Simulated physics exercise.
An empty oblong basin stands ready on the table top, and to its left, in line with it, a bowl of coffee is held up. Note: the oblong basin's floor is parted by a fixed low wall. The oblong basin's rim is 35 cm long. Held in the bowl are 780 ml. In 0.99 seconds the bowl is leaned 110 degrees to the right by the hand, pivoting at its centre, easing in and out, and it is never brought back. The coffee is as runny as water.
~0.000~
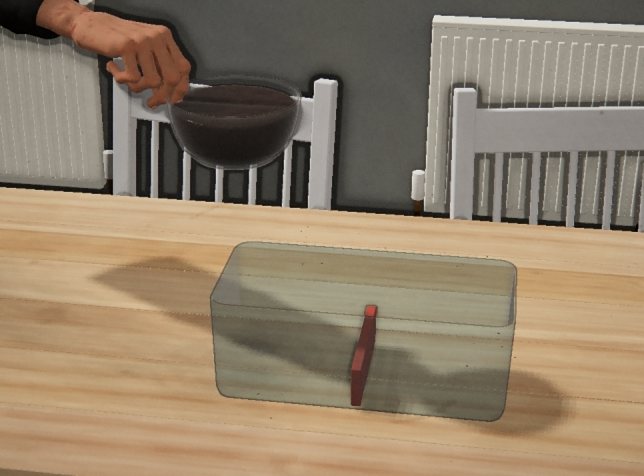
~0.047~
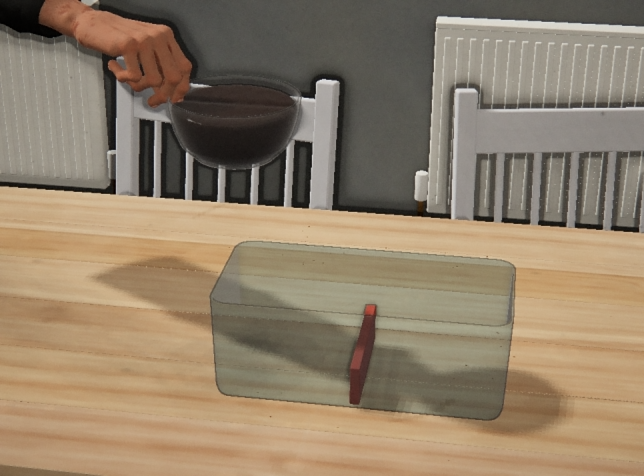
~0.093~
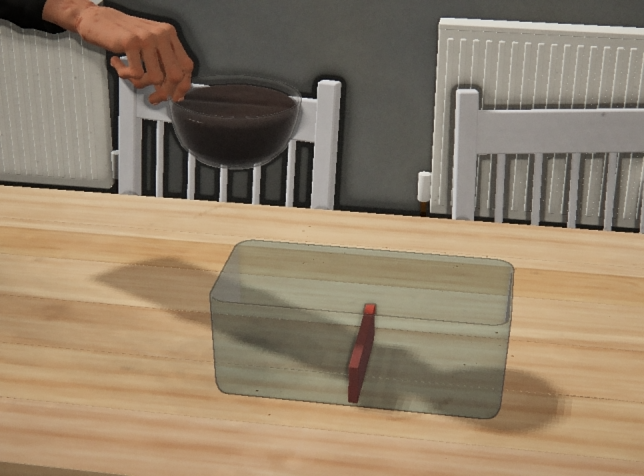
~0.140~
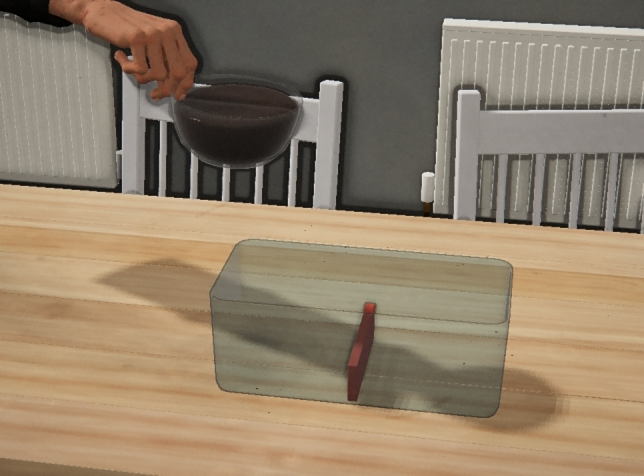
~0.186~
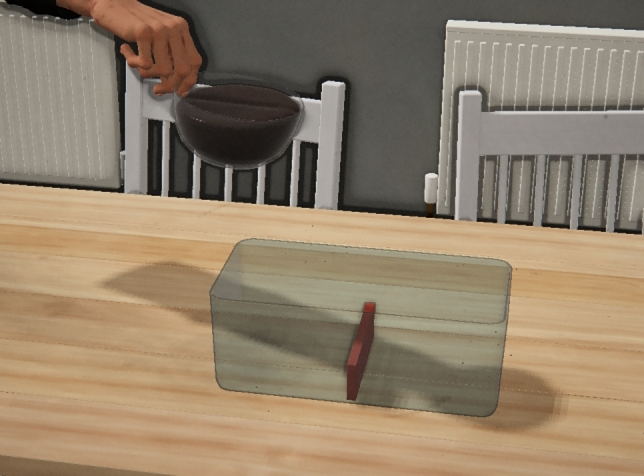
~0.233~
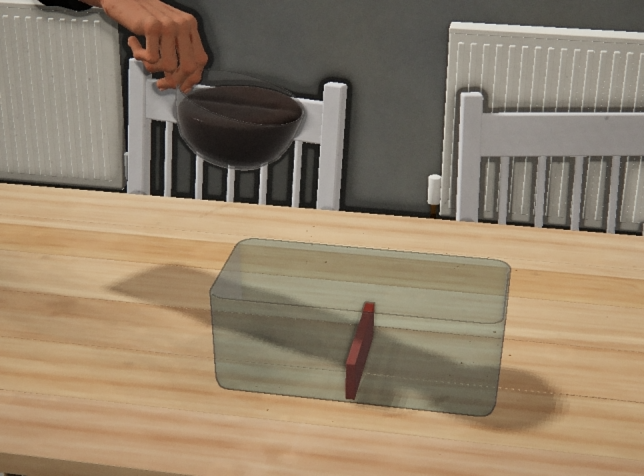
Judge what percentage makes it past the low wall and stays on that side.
Some 50 per cent makes it over and stays.
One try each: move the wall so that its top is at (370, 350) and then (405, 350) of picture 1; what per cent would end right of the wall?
Result: 50 per cent, then 5 per cent.
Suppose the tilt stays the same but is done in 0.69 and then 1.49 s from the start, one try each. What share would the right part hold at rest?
About 40 %, then about 55 %.
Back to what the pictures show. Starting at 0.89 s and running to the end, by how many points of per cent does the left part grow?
Roughly 7 in a hundred.
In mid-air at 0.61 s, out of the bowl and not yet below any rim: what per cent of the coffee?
It comes to roughly 46 per cent.
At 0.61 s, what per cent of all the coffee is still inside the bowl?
Portion remaining: Approx. 36 per cent.
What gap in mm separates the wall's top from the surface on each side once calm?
Measured: Left around 36 mm, right around 36 mm.
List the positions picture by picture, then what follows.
Tilt 0°; pouring edge (299, 101); surface from (173, 100) to (298, 107); the oblong basin's rim runs from (224, 272) to (515, 295); the wall's top is at (364, 338), in the first frame.
Tilt 1°; pouring edge (299, 102); surface from (174, 99) to (298, 107), in the second frame.
Tilt 2°; pouring edge (299, 104); surface from (176, 98) to (298, 108), in the third frame.
Tilt 5°; pouring edge (301, 107); surface from (177, 97) to (299, 109), in the fourth frame.
Tilt 9°; pouring edge (302, 112); surface from (180, 98) to (300, 110), in the fifth frame.
Tilt 14°; pouring edge (302, 118); surface from (182, 99) to (303, 112), in the sixth frame.
After 0.61 s the tilt is 75° and 36 per cent is still to pour, 6 is left of the wall and 11 right of it.
After 0.89 s the tilt is 107° and 1 per cent is still to pour, 41 is left of the wall and 50 right of it.
After 1.18 s the tilt is 110° and 0 per cent is still to pour, 48 is left of the wall and 50 right of it.
After 1.49 s the tilt is 110° and 0 per cent is still to pour, 48 is left of the wall and 50 right of it.
In the end 48 per cent lies left of the wall, 50 right of it and 2 outside.
